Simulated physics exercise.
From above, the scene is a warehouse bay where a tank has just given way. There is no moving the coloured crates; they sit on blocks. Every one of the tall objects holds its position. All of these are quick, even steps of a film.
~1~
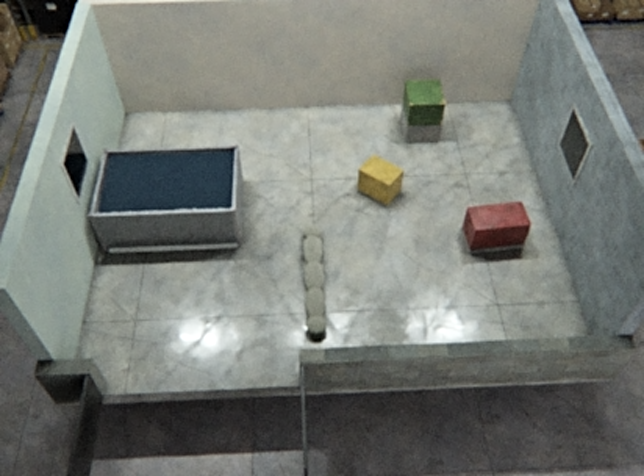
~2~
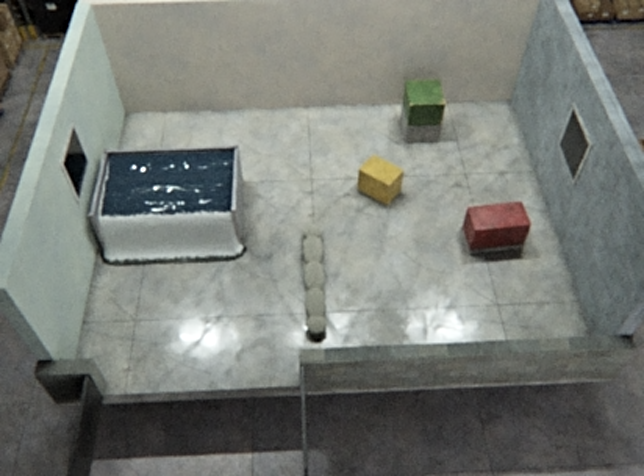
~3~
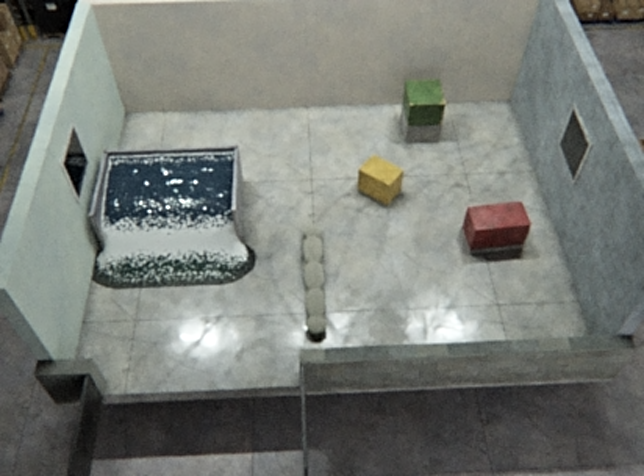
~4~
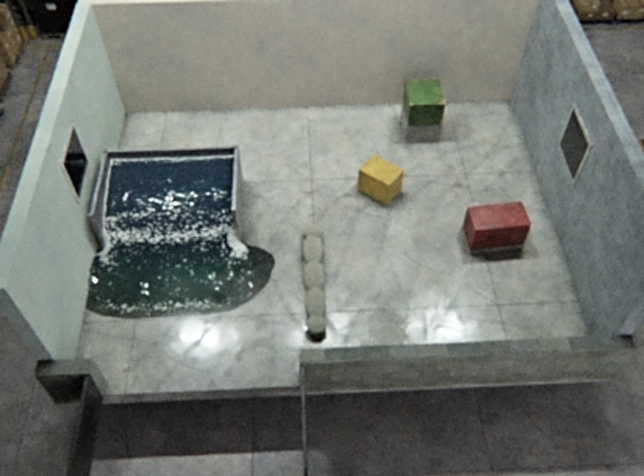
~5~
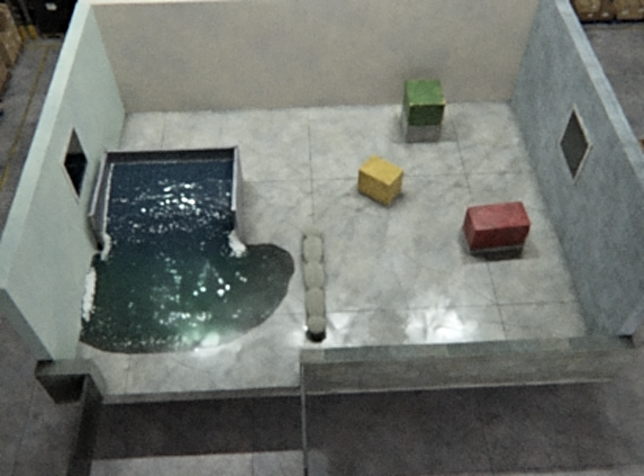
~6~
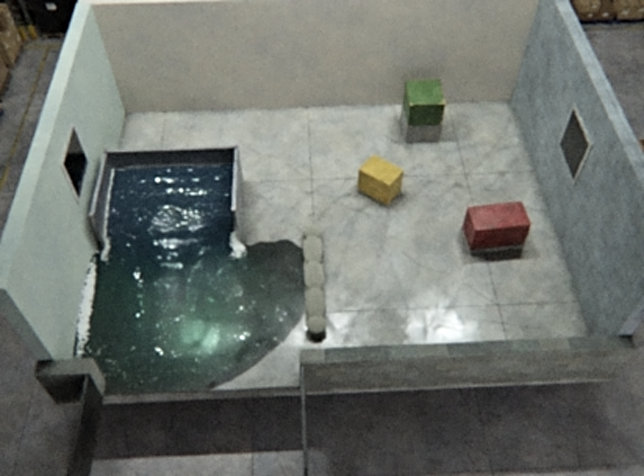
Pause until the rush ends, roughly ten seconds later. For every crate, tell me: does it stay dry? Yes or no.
Here is how it goes: The yellow crate, yes, it stays dry; the red crate, yes, it stays dry; the green crate, yes, it stays dry.
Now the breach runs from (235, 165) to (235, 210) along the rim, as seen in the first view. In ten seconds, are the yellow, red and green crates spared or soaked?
Result: Yellow crate gets overtopped, red crate gets overtopped, green crate is left untouched.
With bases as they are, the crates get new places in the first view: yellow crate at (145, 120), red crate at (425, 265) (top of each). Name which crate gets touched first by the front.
Red one.
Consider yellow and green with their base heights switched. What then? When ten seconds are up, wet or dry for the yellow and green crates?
With the swap, yellow avoids the flood while green avoids the flood.
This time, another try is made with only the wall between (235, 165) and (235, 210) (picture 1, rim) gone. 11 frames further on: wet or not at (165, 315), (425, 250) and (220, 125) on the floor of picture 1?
Taken in turn, that's not reached, reached, and finally not reached.
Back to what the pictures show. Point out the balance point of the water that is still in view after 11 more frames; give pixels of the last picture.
It is around (173, 286).
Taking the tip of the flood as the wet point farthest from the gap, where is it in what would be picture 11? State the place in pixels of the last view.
Best guess: Near (362, 369).
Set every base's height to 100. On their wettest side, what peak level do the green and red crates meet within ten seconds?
Near 0 and 30 in a hundred.
A moment on, water covers 20 % of the floor; the yellow crate not reached, the red crate not reached, the green crate not reached.
Next, water covers 25 % of the floor; the yellow crate not reached, the red crate not reached, the green crate not reached.
Then, water covers 30 % of the floor; the yellow crate not reached, the red crate not reached, the green crate not reached.
Later, water covers 35 % of the floor; the yellow crate not reached, the red crate water round its plinth, the green crate not reached.
In the end, water covers 40 % of the floor; the yellow crate stayed above the water, the red crate stayed above the water, the green crate stayed above the water.
